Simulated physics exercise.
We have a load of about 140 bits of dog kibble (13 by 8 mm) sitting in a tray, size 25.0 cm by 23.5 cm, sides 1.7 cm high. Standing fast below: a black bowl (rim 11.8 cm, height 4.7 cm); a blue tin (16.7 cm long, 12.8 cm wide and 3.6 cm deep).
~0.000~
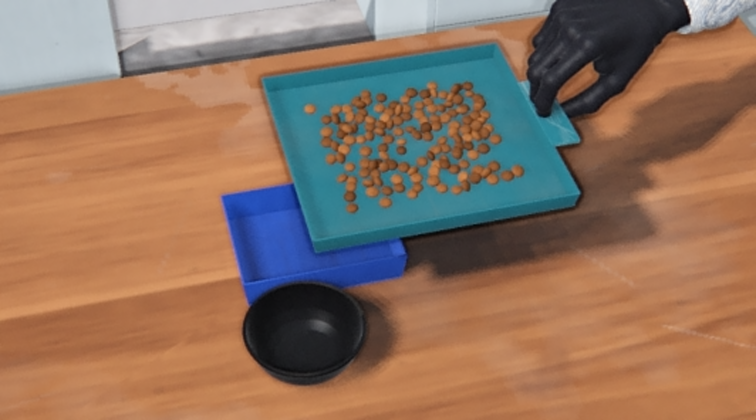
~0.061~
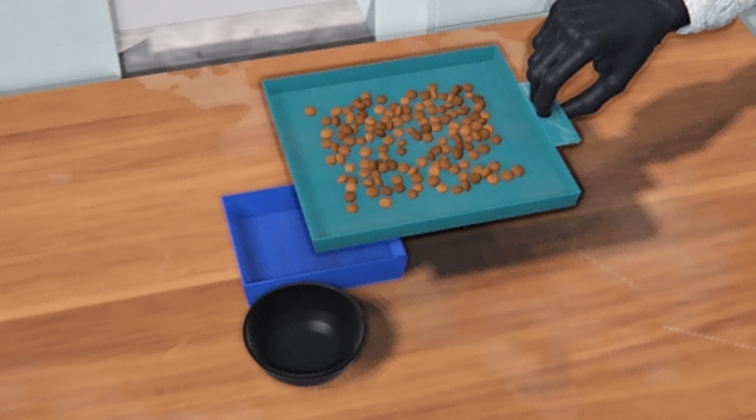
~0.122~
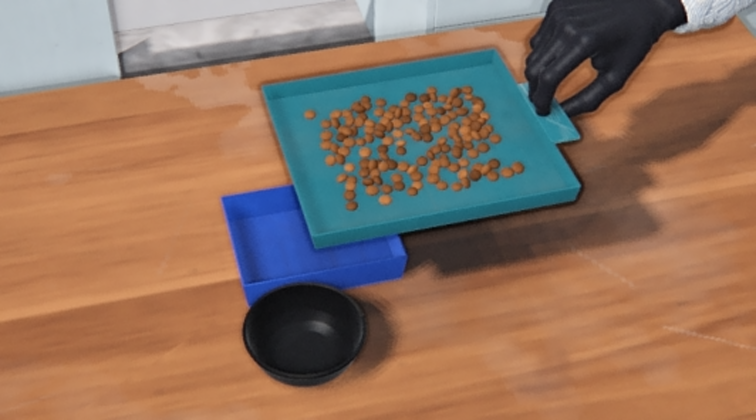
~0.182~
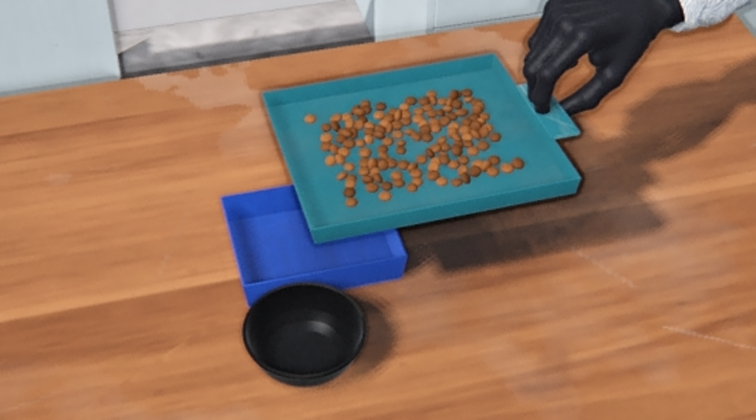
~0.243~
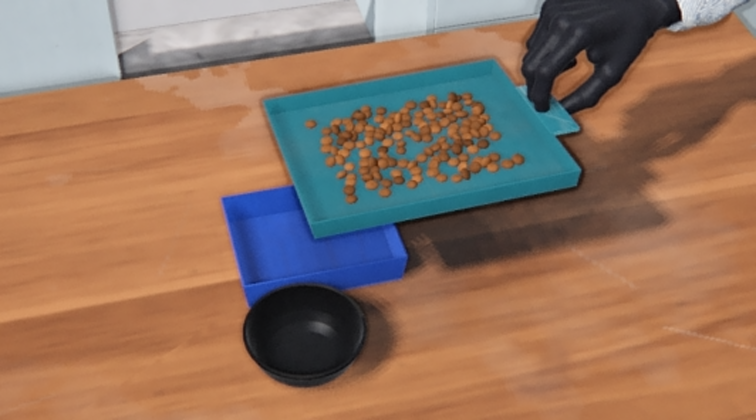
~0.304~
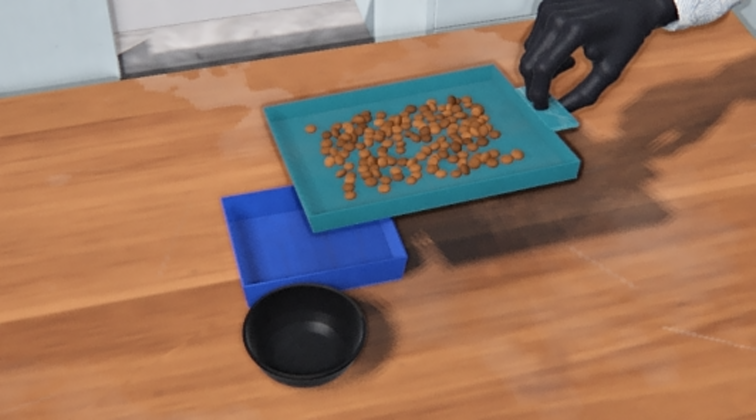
Teal tray of brown kibble tilting gradually in a black-gloved hand above a blue tin and black bowl on a wooden surface.
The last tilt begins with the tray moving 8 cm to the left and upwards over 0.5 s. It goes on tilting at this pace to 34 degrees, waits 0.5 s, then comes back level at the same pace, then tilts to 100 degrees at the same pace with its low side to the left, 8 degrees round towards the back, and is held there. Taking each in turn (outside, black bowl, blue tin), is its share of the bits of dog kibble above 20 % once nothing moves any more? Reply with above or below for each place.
Outside: Below, black bowl: Below, blue tin: Above.
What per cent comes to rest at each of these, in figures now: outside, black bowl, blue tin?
Outside 10, black bowl 0, blue tin 80.
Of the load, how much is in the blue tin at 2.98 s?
I'd say close to 10 per cent has got there by then.
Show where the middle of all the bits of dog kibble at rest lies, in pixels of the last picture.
Centre at rest: Approx. (293, 234) px.
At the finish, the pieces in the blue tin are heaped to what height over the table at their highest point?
I'd guess close to 2.5 centimetres.
Then, at 1.33 s, tilt 28 degrees; tray 100 %; middle of all pieces on or above the table near (383, 128).
Then, at 2.19 s, tilt 18 degrees; tray 100 %; middle of all pieces on or above the table near (333, 85).
Then, at 2.98 s, tilt 66 degrees; blue tin 10 %, tray 80 %, in the air 10 %; middle of all pieces on or above the table near (282, 178).
Then, at 3.74 s, tilt 100 degrees; blue tin 75 %, outside 10 %, tray 15 %; middle of all pieces on or above the table near (294, 230).
In the end, at 5.0 s, blue tin 80 %, outside 10 %, tray 5 %, black bowl 0 %.
